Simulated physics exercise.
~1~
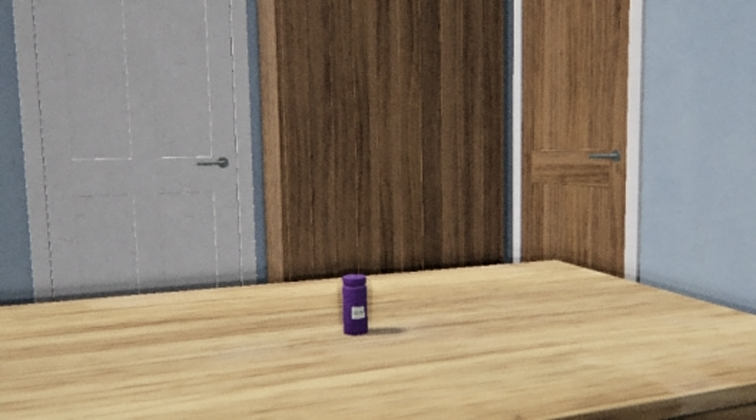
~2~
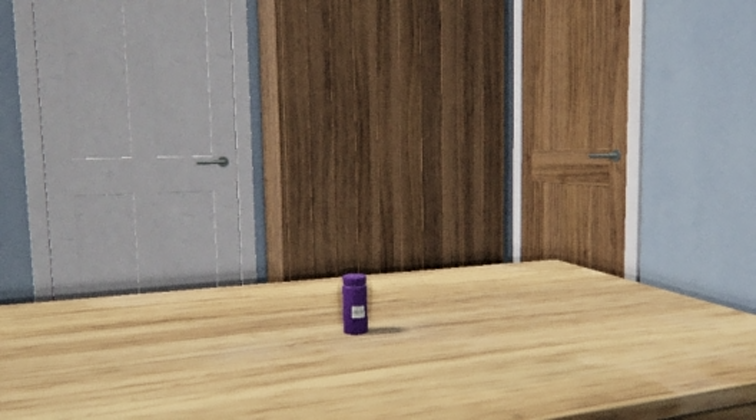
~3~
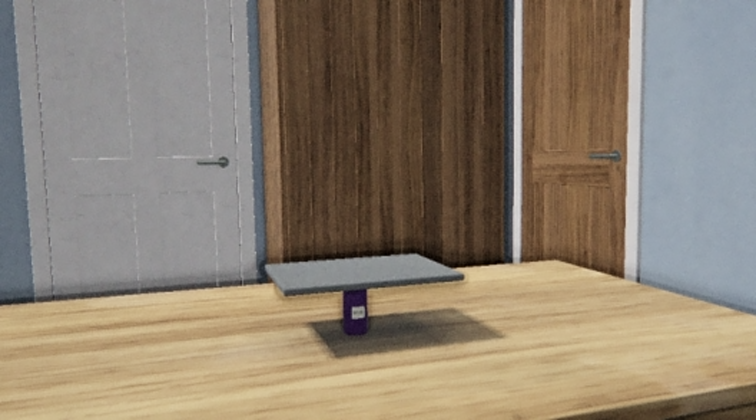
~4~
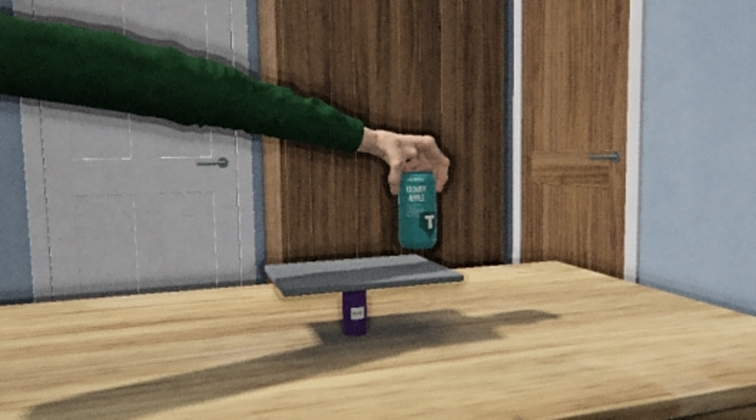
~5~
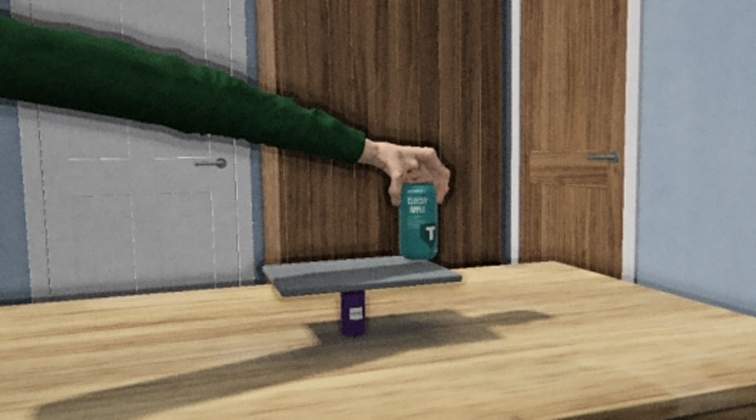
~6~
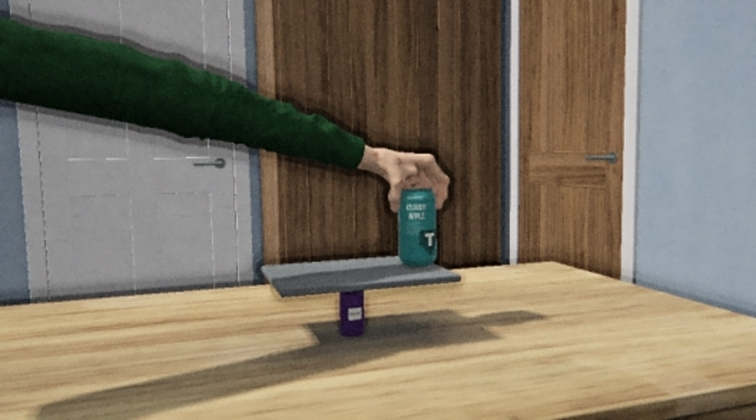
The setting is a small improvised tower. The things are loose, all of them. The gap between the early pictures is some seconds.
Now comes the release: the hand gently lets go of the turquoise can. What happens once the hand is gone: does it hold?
I expect failure here.
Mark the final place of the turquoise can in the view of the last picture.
I'd point to roughly (496, 302).
Then, 0.30 s later than the last frame, turquoise can now fallen; grey lid tilted by 46°.
Then, 0.40 s later than the last frame, grey lid tilted by 47°.
Then, 0.50 s later than the last frame, purple shaker tilted by 29°; grey lid tilted by 31°.
Then, 0.60 s later than the last frame, grey lid now fallen; purple shaker on its side.
When it is over, fallen, grey lid and turquoise can; lying over in the stack, purple shaker. End places, in pixels of the last picture, turquoise can near (496, 302). The stack gives way.
